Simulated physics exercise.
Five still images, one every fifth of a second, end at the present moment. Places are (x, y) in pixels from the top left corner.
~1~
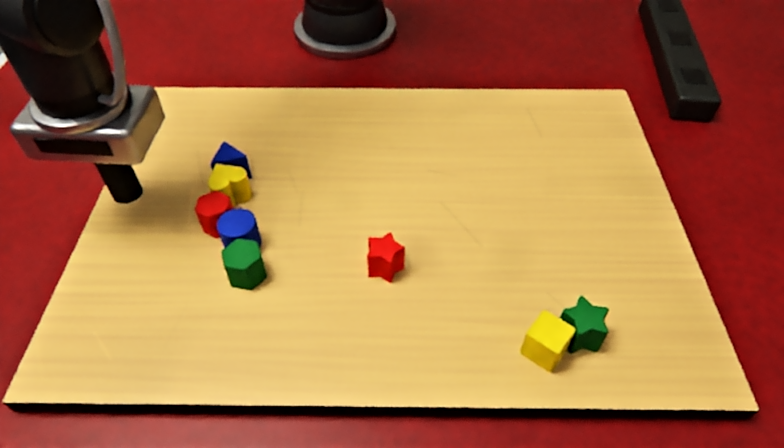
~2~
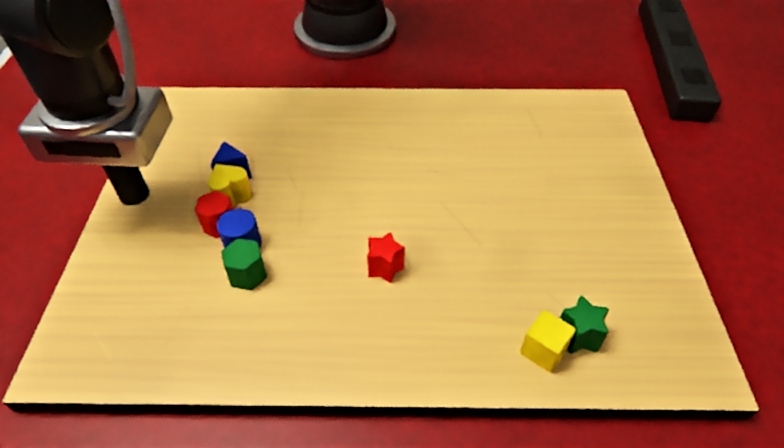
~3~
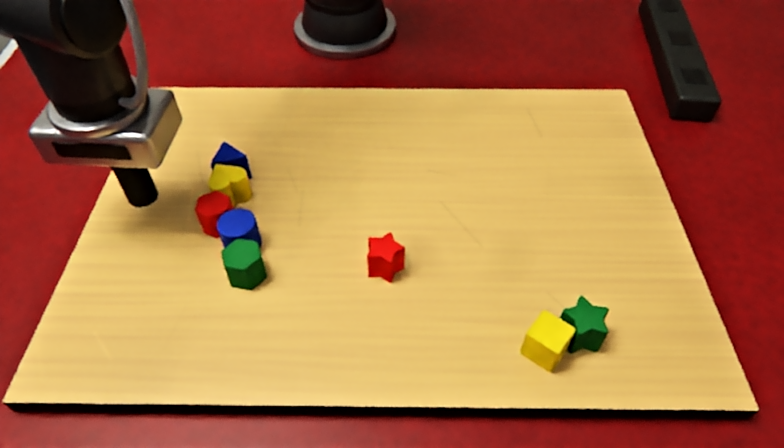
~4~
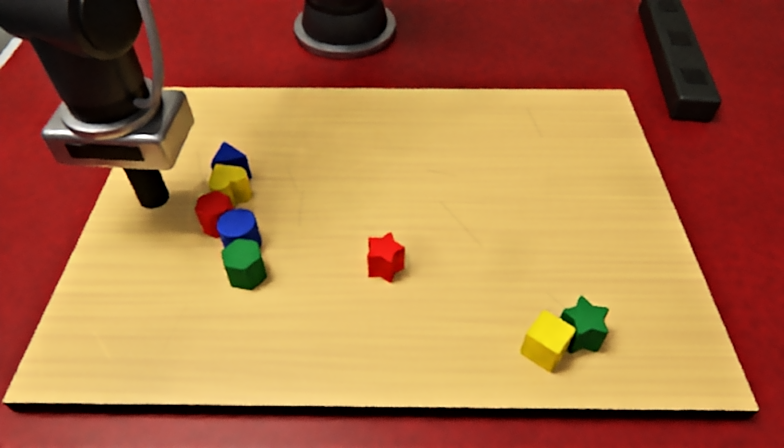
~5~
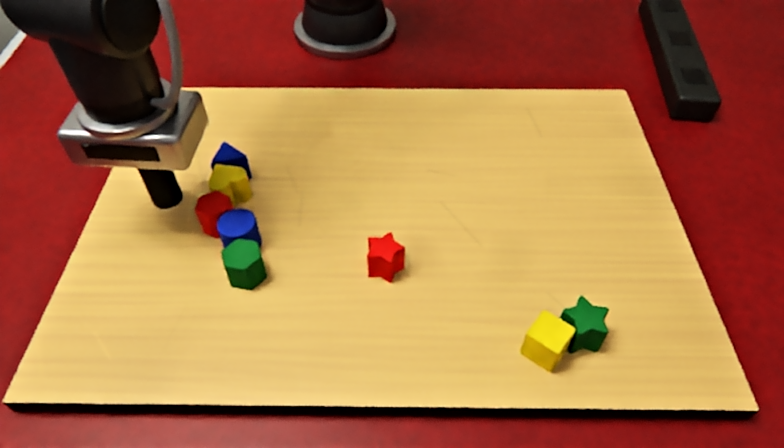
The video shows a robotic arm with a black rod moving slowly right over a wooden board toward a cluster of colored blocks at the left, while all the blocks, including a separate red star, stay still.
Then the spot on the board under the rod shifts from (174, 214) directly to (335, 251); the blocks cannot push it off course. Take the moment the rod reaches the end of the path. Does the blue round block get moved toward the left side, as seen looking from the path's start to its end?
The answer is no.
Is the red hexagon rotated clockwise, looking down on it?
No - that is not the case.
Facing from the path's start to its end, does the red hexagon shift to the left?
I expect so.
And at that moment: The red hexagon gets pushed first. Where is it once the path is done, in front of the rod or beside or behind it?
The rod no longer has it in front.
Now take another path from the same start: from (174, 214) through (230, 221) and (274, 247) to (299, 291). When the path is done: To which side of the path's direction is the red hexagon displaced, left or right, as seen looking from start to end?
It is displaced to the left.
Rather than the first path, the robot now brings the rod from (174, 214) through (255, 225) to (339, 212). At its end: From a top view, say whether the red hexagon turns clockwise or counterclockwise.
Seen from overhead, it turns anticlockwise.
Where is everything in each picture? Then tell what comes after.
The first frame shows tip of the rod (128, 194), middles of tops, red hexagon (212, 203), yellow heart-shaped block (225, 175), blue round block (236, 222).
The second frame shows rod (135, 195), nothing pushed.
The third frame shows rod (144, 197), nothing pushed.
The fourth frame shows rod (155, 198), nothing pushed.
The fifth frame shows rod (168, 199), red hexagon (212, 203), yellow heart-shaped block (225, 175), blue round block (236, 222).
The first path, step by step. One third of the way, rod (221, 211); red hexagon (251, 200); blue round block (258, 226).
Two thirds of the way, rod (277, 224); red hexagon (298, 197), turned 85° anticlockwise; blue round block (288, 240).
At the end, rod (333, 236); red hexagon (307, 198), turned 125° anticlockwise; yellow heart-shaped block unmoved; blue round block (314, 255).
